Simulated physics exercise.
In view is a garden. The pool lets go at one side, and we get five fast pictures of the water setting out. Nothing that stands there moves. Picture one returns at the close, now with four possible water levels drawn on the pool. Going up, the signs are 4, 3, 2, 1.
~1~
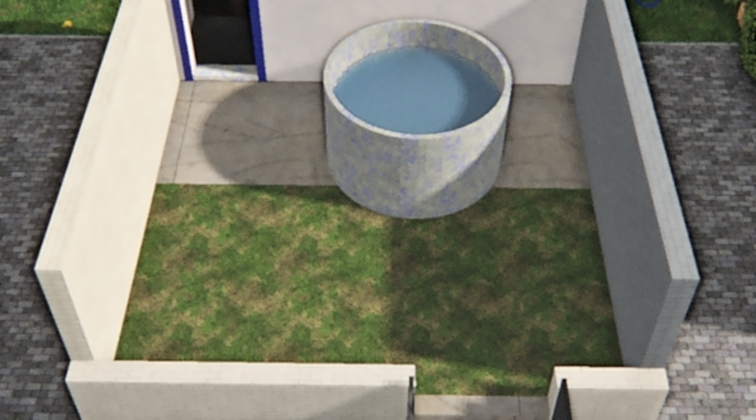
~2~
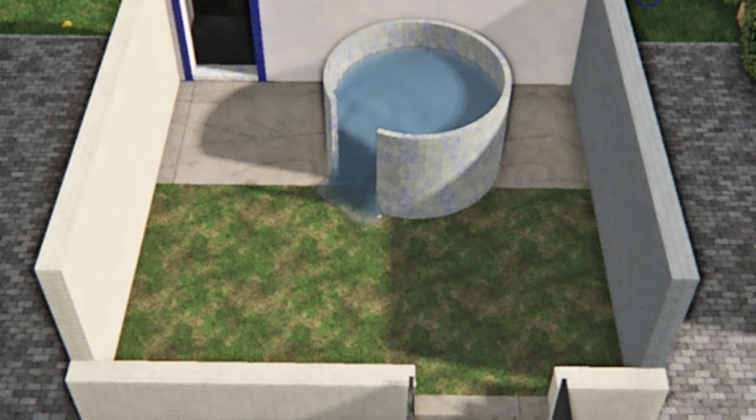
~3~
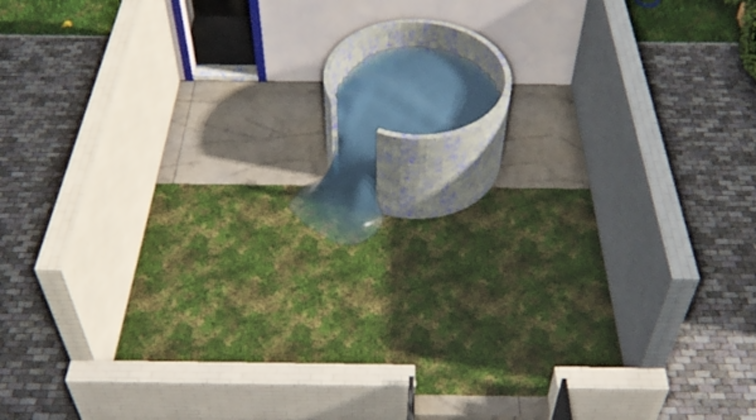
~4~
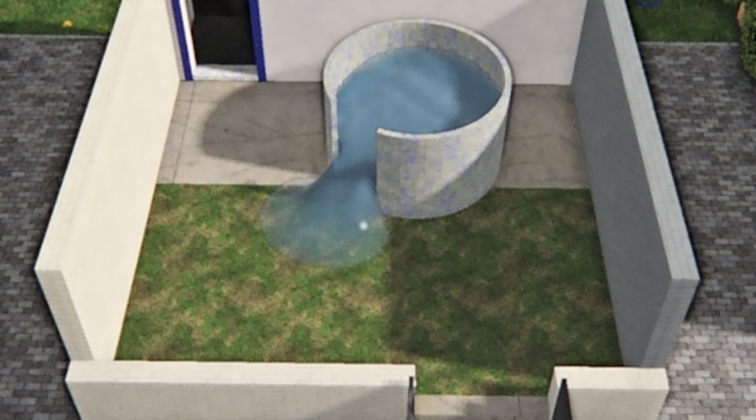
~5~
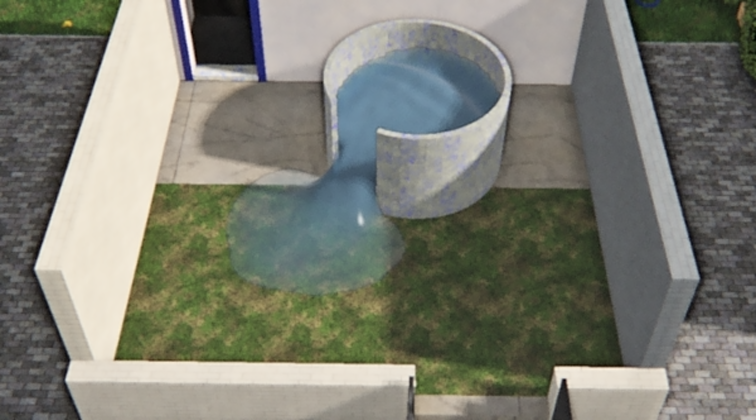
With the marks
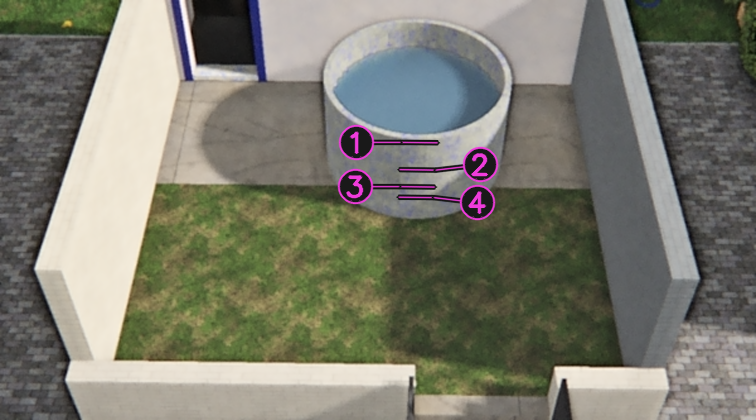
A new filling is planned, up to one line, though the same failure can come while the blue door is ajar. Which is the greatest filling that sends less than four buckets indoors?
3.
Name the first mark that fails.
The answer is 2.
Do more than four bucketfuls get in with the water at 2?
Yes, that goes wrong.
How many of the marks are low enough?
Two of the four.
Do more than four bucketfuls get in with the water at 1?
Yes.
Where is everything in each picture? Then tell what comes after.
The first frame shows water in the pool at rest, its middle at (416, 99); foot of the blue doorway at (226, 80); open gate at (485, 363).
In the second frame, 1 % of the ground under water, visible out to (376, 217).
In the third frame, 3 % of the ground under water, visible out to (298, 206).
In the fourth frame, 6 % of the ground under water, visible out to (275, 239).
In the fifth frame, 12 % of the ground under water, visible out to (254, 278).
In magenta, 1 at (418, 142); 2 at (417, 169); 3 at (416, 186); 4 at (416, 197); from the bottom up 4, 3, 2, 1.
With 1, dozens of bucketfuls pour in.
With 2, about 8 bucketfuls get in.
With 3, a splash gets over, under a bucket.
With 4, nothing gets over.
